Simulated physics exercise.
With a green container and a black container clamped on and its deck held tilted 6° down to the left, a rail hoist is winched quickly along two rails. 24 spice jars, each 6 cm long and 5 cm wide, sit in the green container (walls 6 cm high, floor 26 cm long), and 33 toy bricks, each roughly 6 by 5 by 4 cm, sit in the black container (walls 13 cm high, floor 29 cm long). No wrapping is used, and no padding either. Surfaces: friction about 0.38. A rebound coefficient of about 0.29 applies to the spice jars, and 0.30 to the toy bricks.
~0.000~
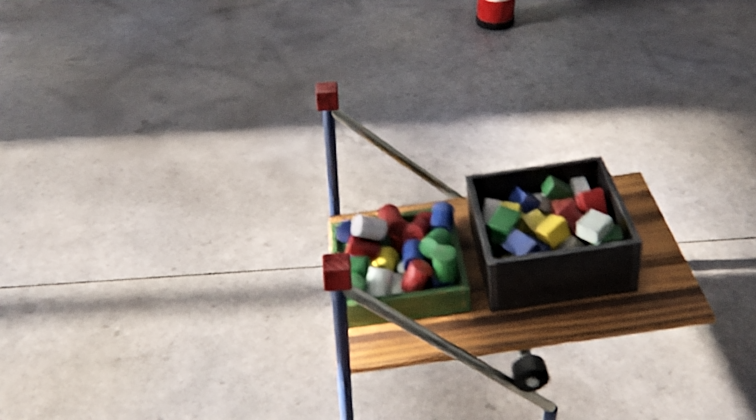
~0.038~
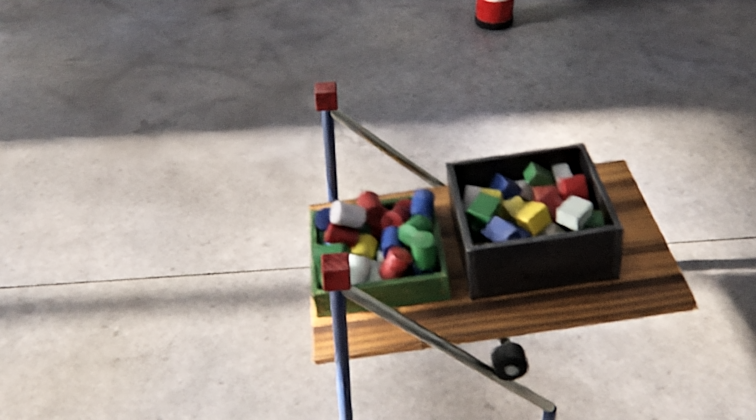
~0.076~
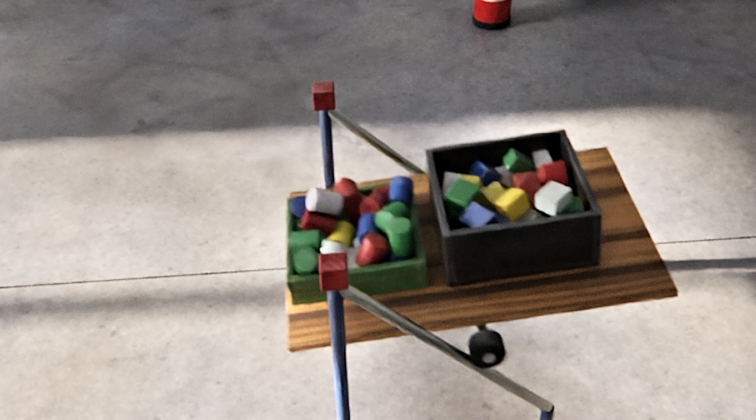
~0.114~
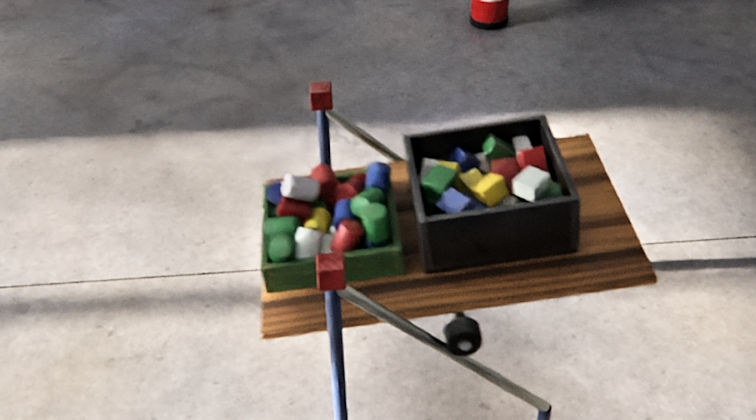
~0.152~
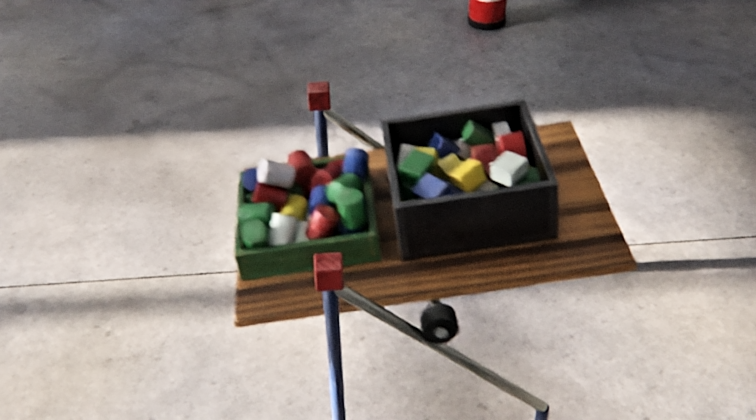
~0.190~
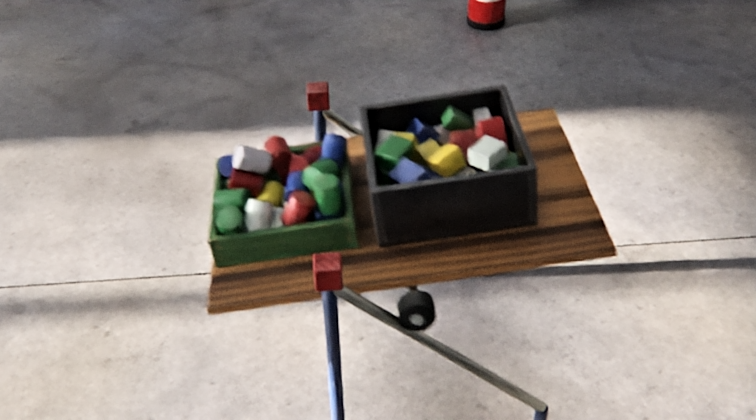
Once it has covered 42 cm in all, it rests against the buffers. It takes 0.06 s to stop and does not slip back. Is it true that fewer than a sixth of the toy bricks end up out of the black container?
Yes: I expect the escaped count to stay south of a sixth.
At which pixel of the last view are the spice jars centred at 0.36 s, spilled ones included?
Somewhere around pixel (207, 150).
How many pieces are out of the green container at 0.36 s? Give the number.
Estimate for the green container by then: Some 3 out.
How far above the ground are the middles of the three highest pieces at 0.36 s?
Mean height: Near 78 cm.
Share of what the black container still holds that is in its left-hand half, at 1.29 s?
Close to 80 in every hundred.
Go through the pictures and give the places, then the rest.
In the first frame (each is followed by its nearest rim corner in this view; the camera pans a little), black container, (635, 241); green container, (462, 287); moved 0 cm; none out.
Black container, (616, 227); green container, (441, 274); moved 6 cm, in the second frame.
Black container, (595, 212); green container, (418, 261); moved 12 cm, in the third frame.
Black container, (573, 198); green container, (394, 247); moved 18 cm, in the fourth frame.
Black container, (551, 183); green container, (370, 233); moved 24 cm, in the fifth frame.
Black container, (529, 167); green container, (347, 219); moved 30 cm; none out, in the sixth frame.
After 0.24 s, the buffers are touched.
After 0.36 s, green container 21 in, 3 out and black container 33 in, 0 out.
After 0.52 s, green container 18 in, 6 out and black container 33 in, 0 out.
After 0.74 s, green container 15 in, 9 out and black container 32 in, 1 out.
When it is over (at 1.29 s), green container 14 in, 10 out and black container 32 in, 1 out. Asked share, 1 of 33, 3 per cent.
